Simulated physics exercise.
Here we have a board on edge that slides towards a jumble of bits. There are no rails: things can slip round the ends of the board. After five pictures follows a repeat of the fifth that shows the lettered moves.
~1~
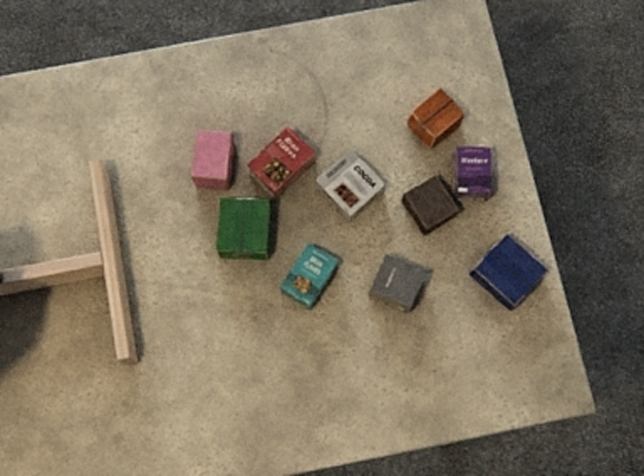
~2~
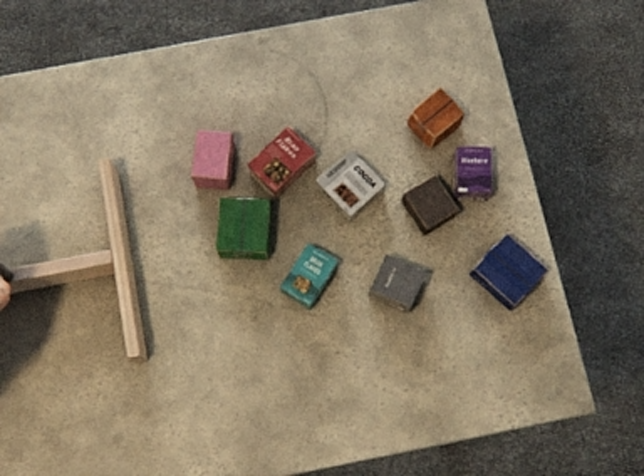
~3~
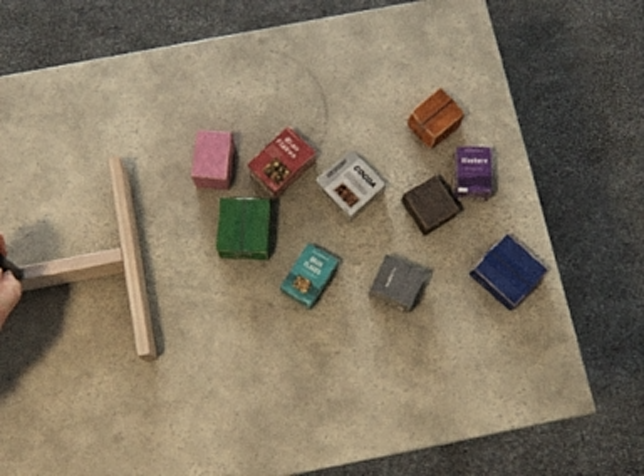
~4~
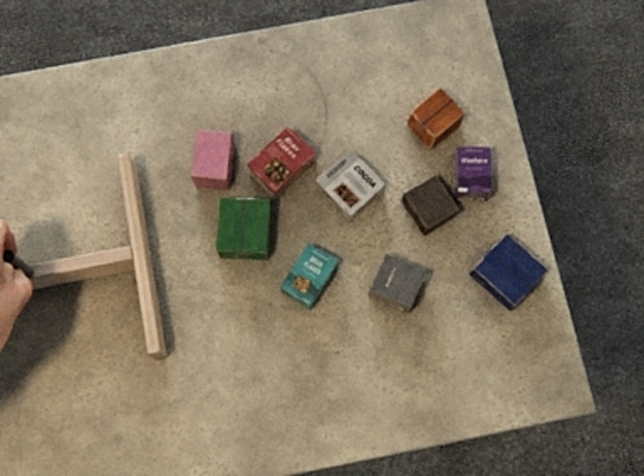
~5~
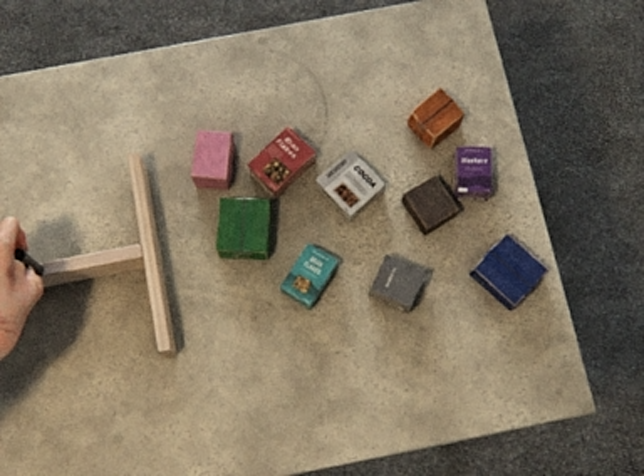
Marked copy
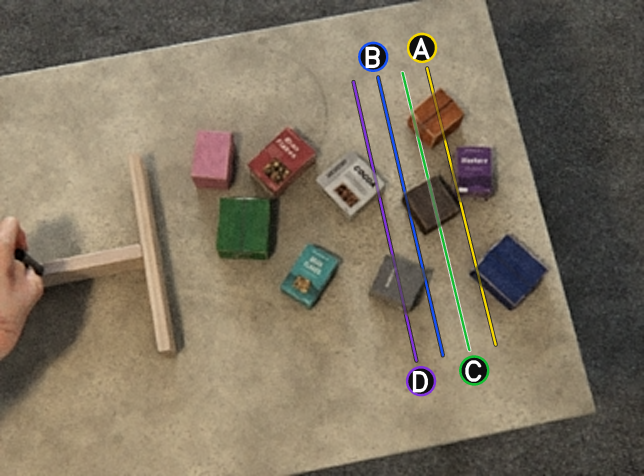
On a speckled tabletop, a wooden board on edge with a handle slides slowly rightward toward a scattered group of coloured boxes and packets, a hand coming into view at the left gripping the handle, while the boxes stay still.
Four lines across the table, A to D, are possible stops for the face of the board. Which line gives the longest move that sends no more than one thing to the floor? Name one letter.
Up to line B.
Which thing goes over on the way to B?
The purple box goes over.
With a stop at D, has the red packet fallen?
No.
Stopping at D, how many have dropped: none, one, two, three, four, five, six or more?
In all, none.
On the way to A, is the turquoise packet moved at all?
Yes.
On the copy, A at (460, 201); B at (409, 211); C at (435, 206); D at (384, 216).
On B. First, board (243, 231); pink block (253, 151); red packet (309, 158).
Then, board (338, 213); purple box (490, 168); orange box (442, 116).
Finally, board (407, 199); purple box over the edge; black block (528, 192); one fallen.
By contrast, A drops three; C drops three; D is within the limit but short.
